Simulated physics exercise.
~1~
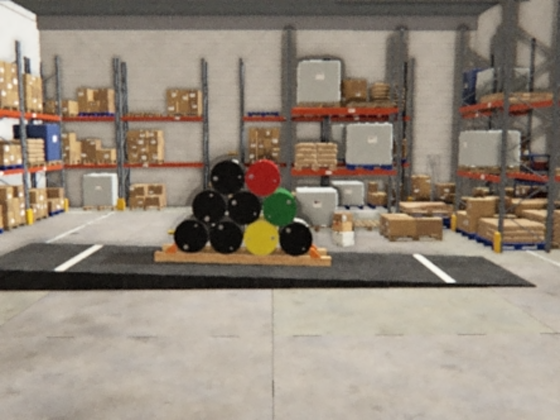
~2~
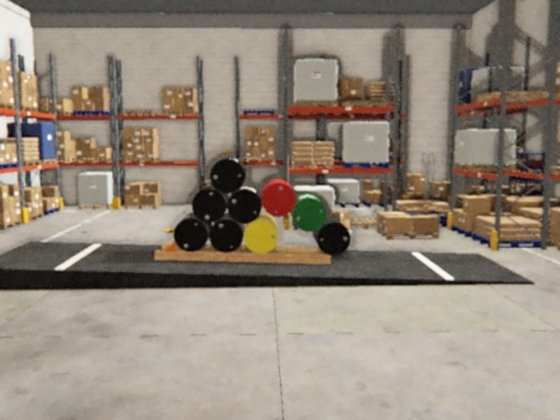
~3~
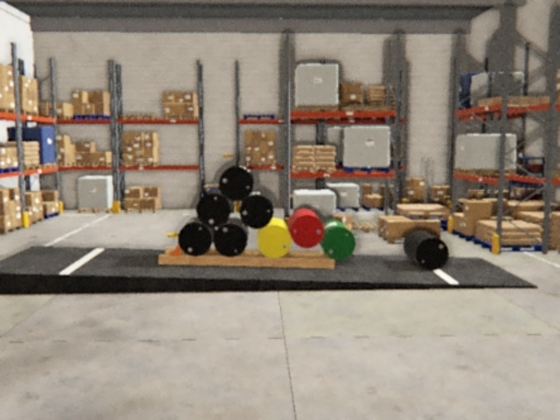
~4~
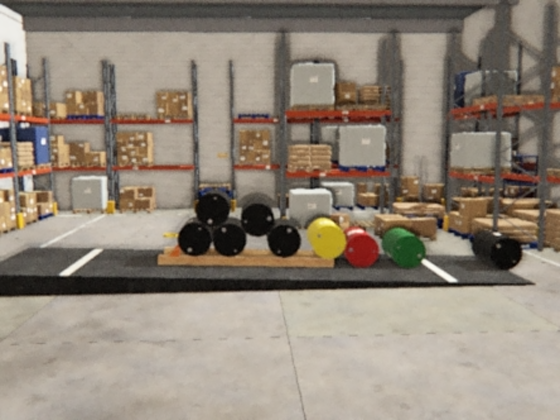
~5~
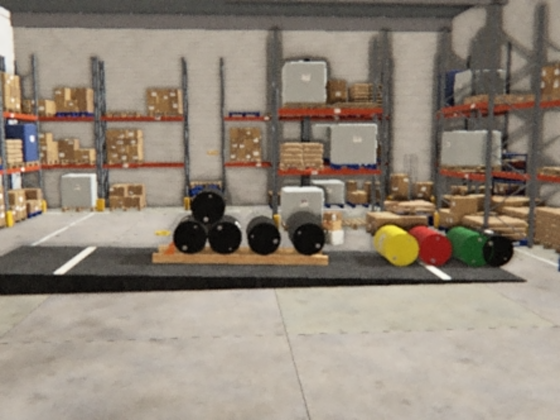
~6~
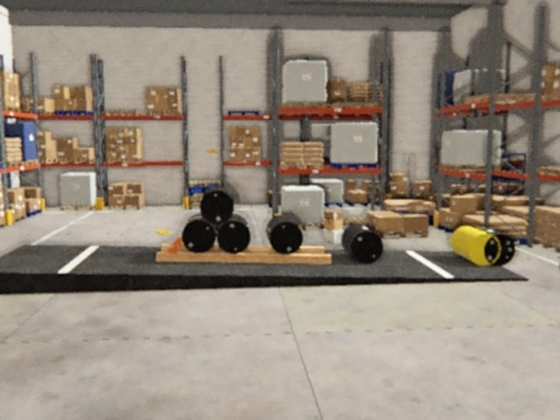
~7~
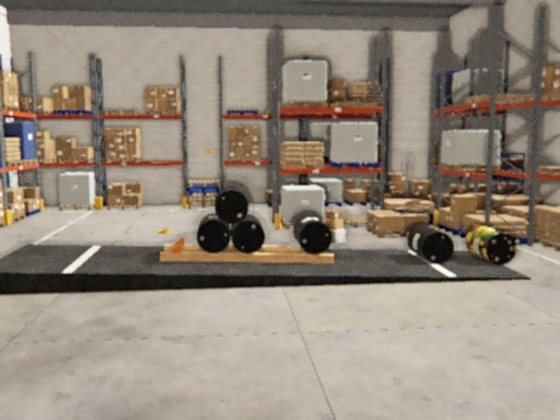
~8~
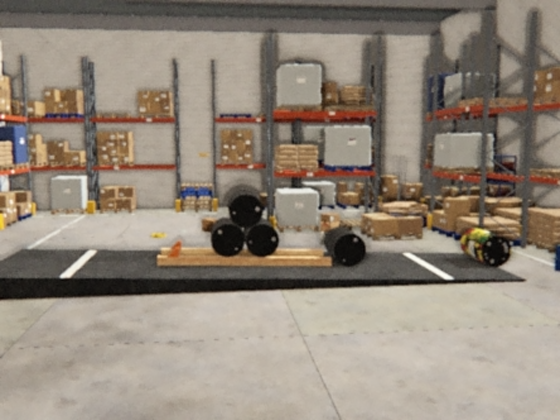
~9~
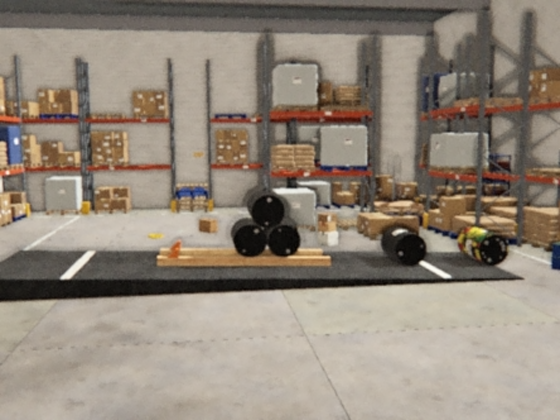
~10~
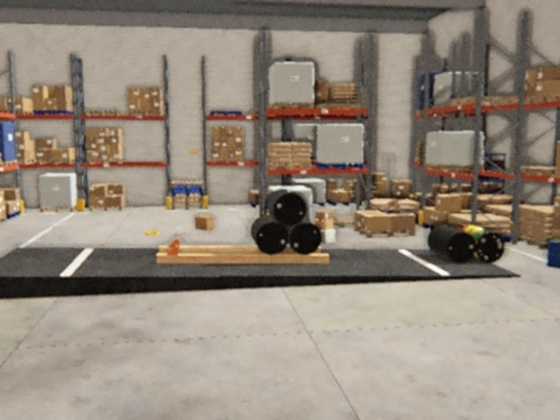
A stack of black, red, green and yellow drums on timber in a warehouse collapsed to the right, the coloured ones rolling past the right white line with some black ones, while three black drums stayed piled together at the timber's right end.
